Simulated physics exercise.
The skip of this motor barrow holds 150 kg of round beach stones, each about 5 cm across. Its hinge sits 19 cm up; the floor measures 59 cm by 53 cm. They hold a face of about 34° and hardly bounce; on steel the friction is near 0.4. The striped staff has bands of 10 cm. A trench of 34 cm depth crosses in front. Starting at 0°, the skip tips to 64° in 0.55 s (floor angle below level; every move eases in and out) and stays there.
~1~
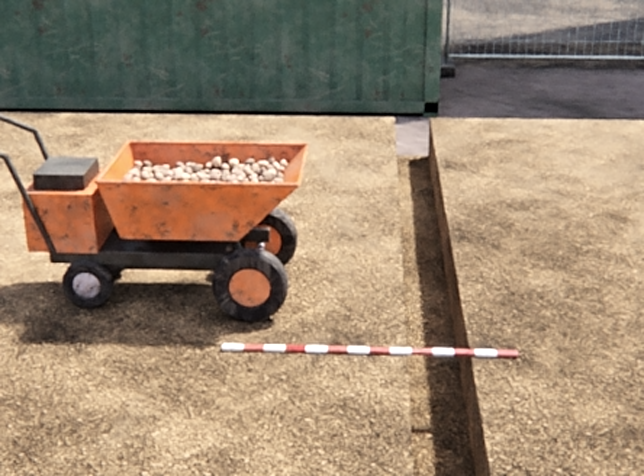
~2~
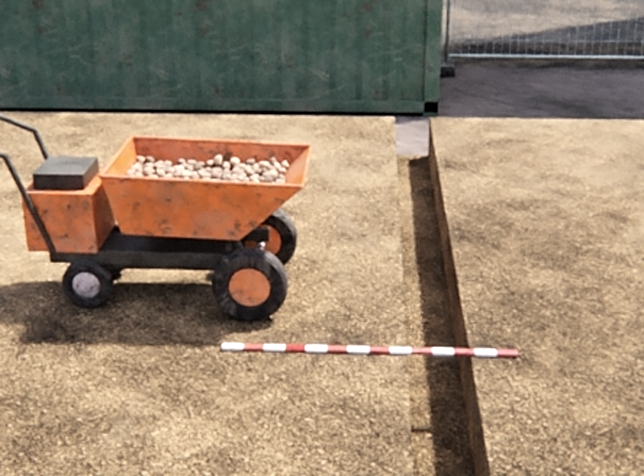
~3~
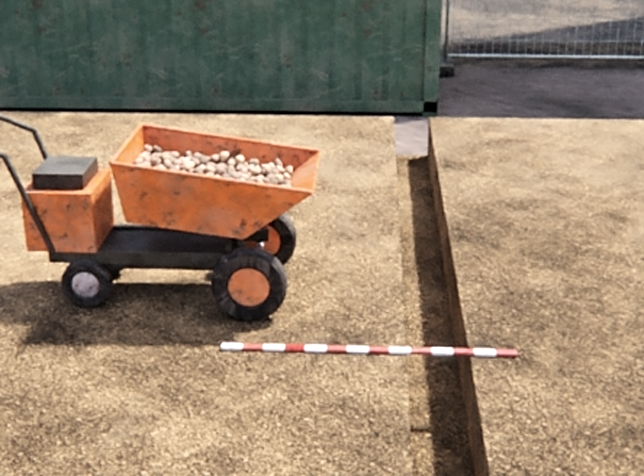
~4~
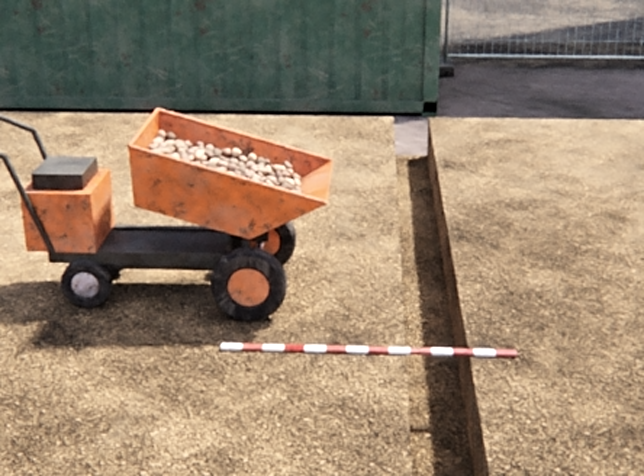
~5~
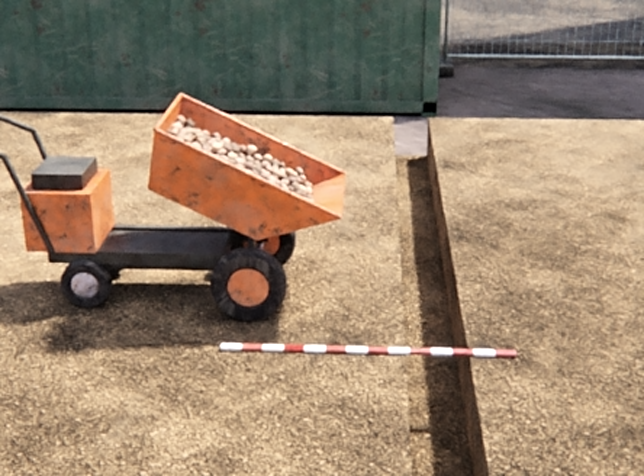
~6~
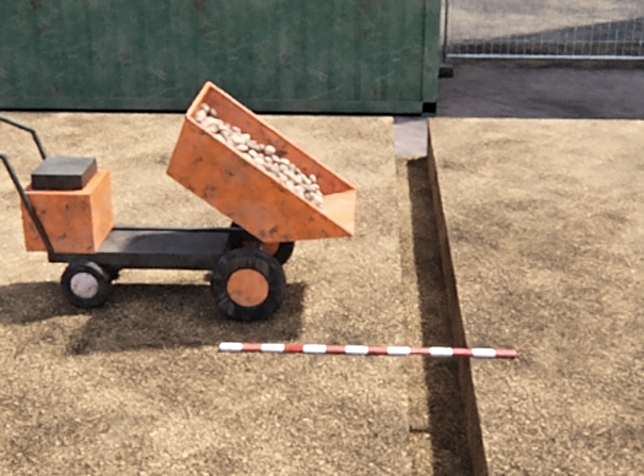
At first, a small orange motor barrow stands still on sandy ground, its level skip full of pale round stones, with a red-and-white striped staff and a trench to its right. Then the skip's left end rises, slowly and then faster, until the skip slants steeply down toward the trench, stones still inside.
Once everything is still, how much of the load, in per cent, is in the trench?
Close to 85 in a hundred.
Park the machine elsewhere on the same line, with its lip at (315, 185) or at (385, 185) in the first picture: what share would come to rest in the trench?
Near 80 per cent from the first place, 15 from the second.
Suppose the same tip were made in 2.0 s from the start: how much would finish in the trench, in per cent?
In that case some 90 per cent.
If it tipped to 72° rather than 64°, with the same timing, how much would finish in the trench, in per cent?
In that case some 75 per cent.
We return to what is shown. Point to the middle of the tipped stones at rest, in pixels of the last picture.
Around (429, 334).
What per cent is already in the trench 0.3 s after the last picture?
About 5 per cent by then.
Then, 0.1 s after the last picture the floor is at 54°, 100 % in the skip; the foremost stones are at (342, 239).
Then, 0.3 s after the last picture the floor is at 64°, 87 % in the skip, 8 % short of the trench, 5 % in the trench; the foremost stones are at (423, 294).
Then, 0.7 s after the last picture the floor is at 64°, 19 % in the skip, 10 % short of the trench, 64 % in the trench, 7 % past the trench; the foremost stones are at (548, 289).
Then, 2.7 s after the last picture the floor is at 64°, 0 % in the skip, 8 % short of the trench, 85 % in the trench, 7 % past the trench; the foremost stones are past the picture's edge.
